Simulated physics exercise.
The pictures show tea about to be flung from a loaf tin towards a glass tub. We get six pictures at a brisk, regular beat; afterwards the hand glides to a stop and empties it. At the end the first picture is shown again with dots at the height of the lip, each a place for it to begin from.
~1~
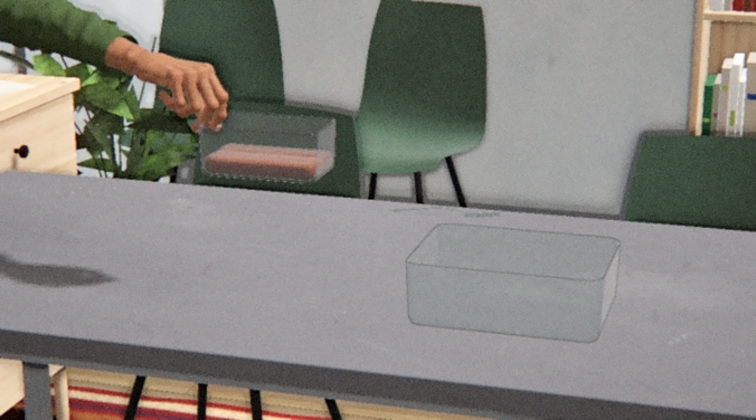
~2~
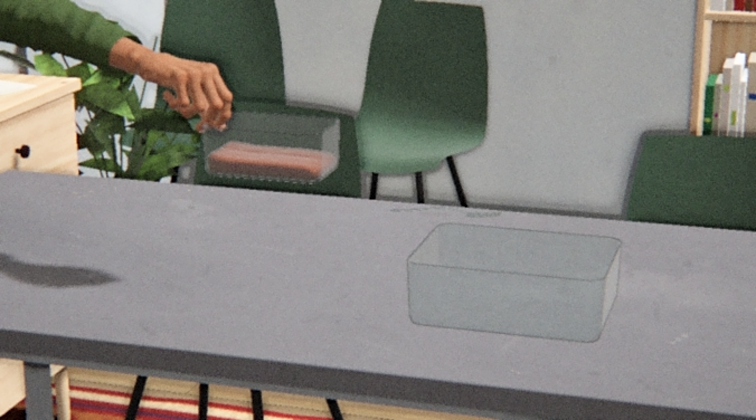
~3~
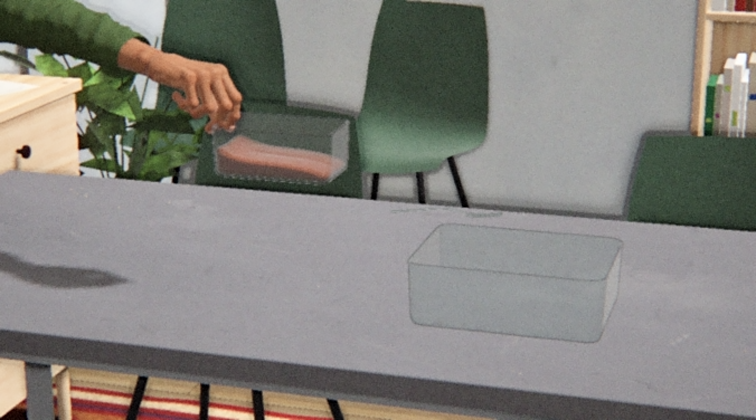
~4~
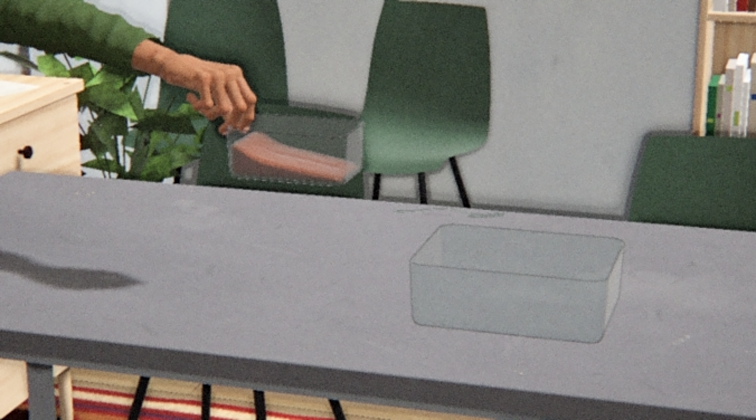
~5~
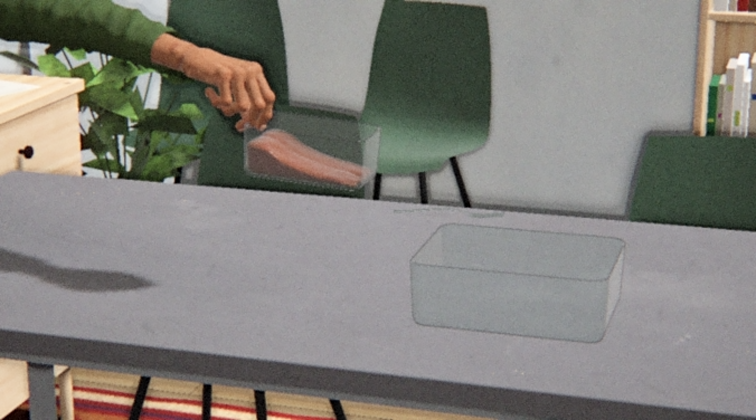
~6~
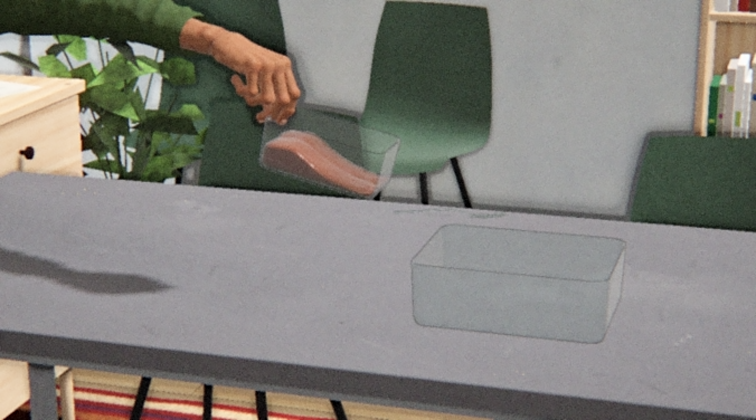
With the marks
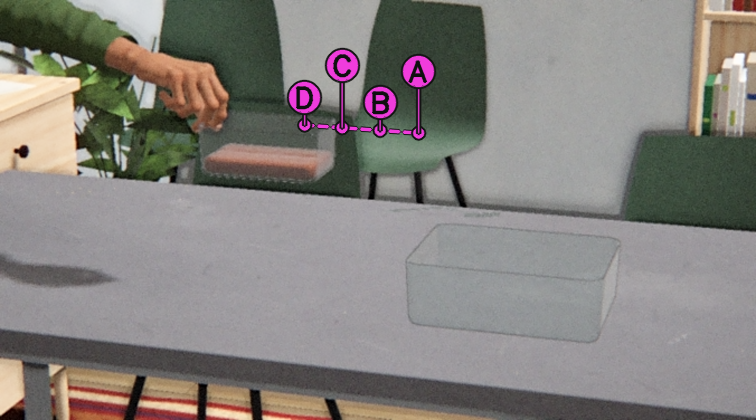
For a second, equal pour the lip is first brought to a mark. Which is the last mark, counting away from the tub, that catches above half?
Spot D just does it.
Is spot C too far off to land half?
No, that is safe.
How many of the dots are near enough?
All of them.
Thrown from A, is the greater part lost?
No, that is safe.
On the marked copy, A at (418, 133); B at (380, 130); C at (342, 127); D at (304, 125).
For spot A, about 73 % lands in the tub, 2 % falls short and 25 % goes beside or beyond.
For spot B, about 89 % lands in the tub, 6 % falls short and 5 % goes beside or beyond.
For spot C, about 78 % lands in the tub, 15 % falls short and 7 % goes beside or beyond.
For spot D, about 67 % lands in the tub, 27 % falls short and 7 % goes beside or beyond.
